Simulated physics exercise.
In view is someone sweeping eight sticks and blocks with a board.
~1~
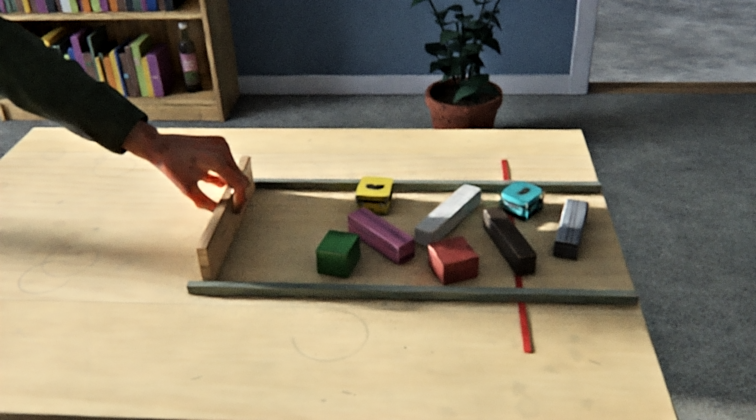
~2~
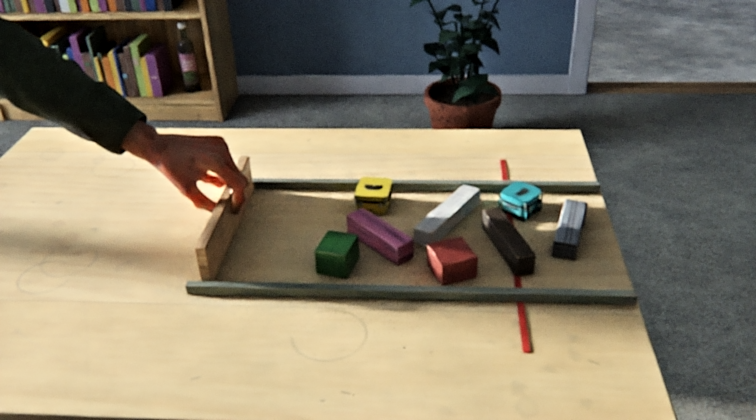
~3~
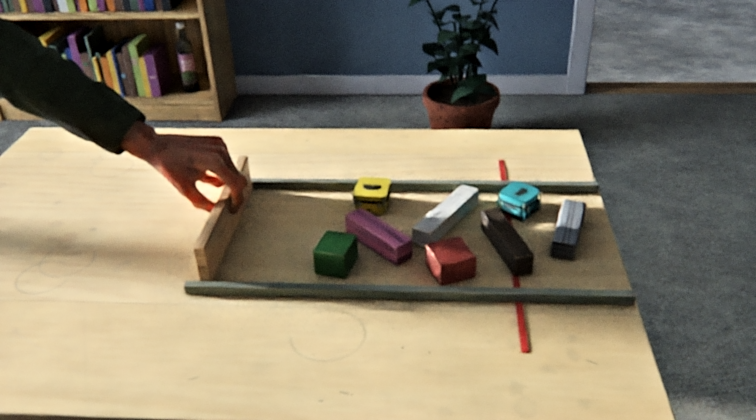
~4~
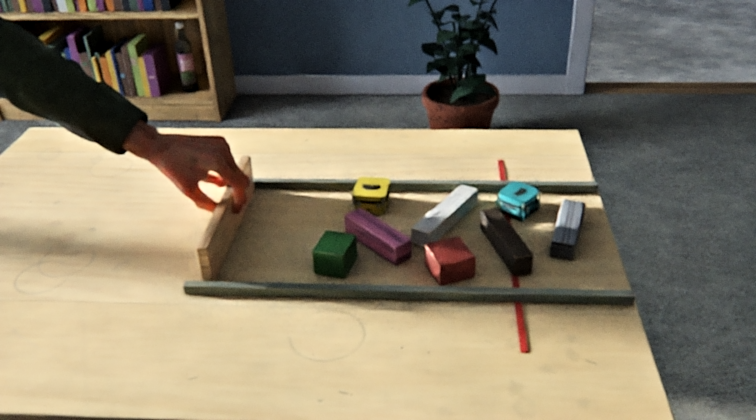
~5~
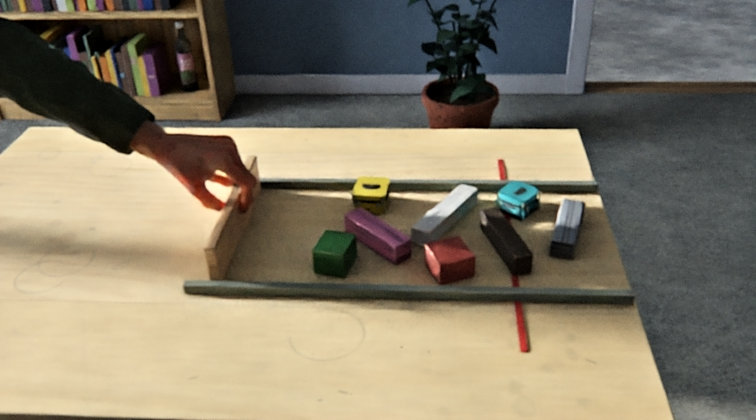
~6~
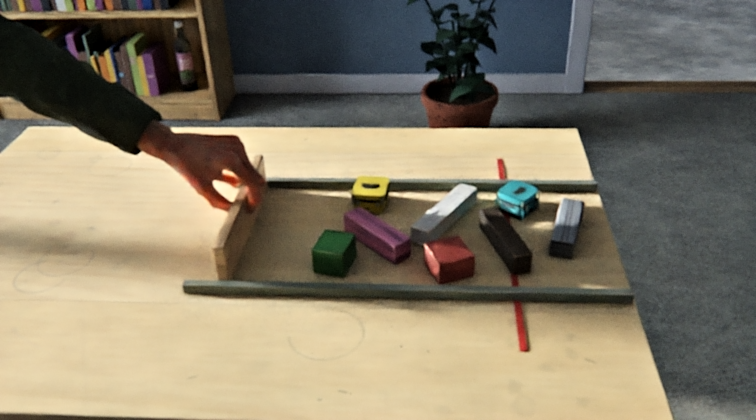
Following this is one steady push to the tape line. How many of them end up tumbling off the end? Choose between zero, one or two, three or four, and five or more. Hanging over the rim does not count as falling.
The count is zero.
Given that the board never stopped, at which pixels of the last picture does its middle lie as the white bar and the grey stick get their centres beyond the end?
Approx. (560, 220) / approx. (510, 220) for the other.
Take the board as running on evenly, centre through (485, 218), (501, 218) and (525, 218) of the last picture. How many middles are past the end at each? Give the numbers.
0; 0; 1.
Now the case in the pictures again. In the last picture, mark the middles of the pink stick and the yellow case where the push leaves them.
Close to (541, 234); the other close to (521, 197).
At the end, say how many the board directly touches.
3 are in contact with it.
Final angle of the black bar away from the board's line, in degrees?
The angle comes out near 0 degrees.
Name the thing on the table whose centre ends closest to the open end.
The grey stick is the one you want.
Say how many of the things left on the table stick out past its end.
The total would be 1.
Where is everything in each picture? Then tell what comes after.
Grey stick (572, 228); turquoise case (522, 201); black bar (509, 240); board (229, 215); tape (513, 238), in the first picture.
Turquoise case (520, 201); yellow case (374, 197), in the second picture.
Black bar (506, 241); board (226, 215), in the third picture.
Grey stick (568, 229); pink stick (377, 236), in the fourth picture.
Turquoise case (518, 201); red block (450, 260), in the fifth picture.
Grey stick (567, 227); turquoise case (517, 200); black bar (505, 239); board (243, 215); tape (509, 237), in the sixth picture.
A little later, none off yet; grey stick at rest near (567, 227); turquoise case at rest near (517, 200); black bar at rest near (505, 239).
Next, none off yet; grey stick at rest near (567, 227); turquoise case at rest near (517, 200); black bar moving near (513, 240).
When it is over, the number that fall off is zero.
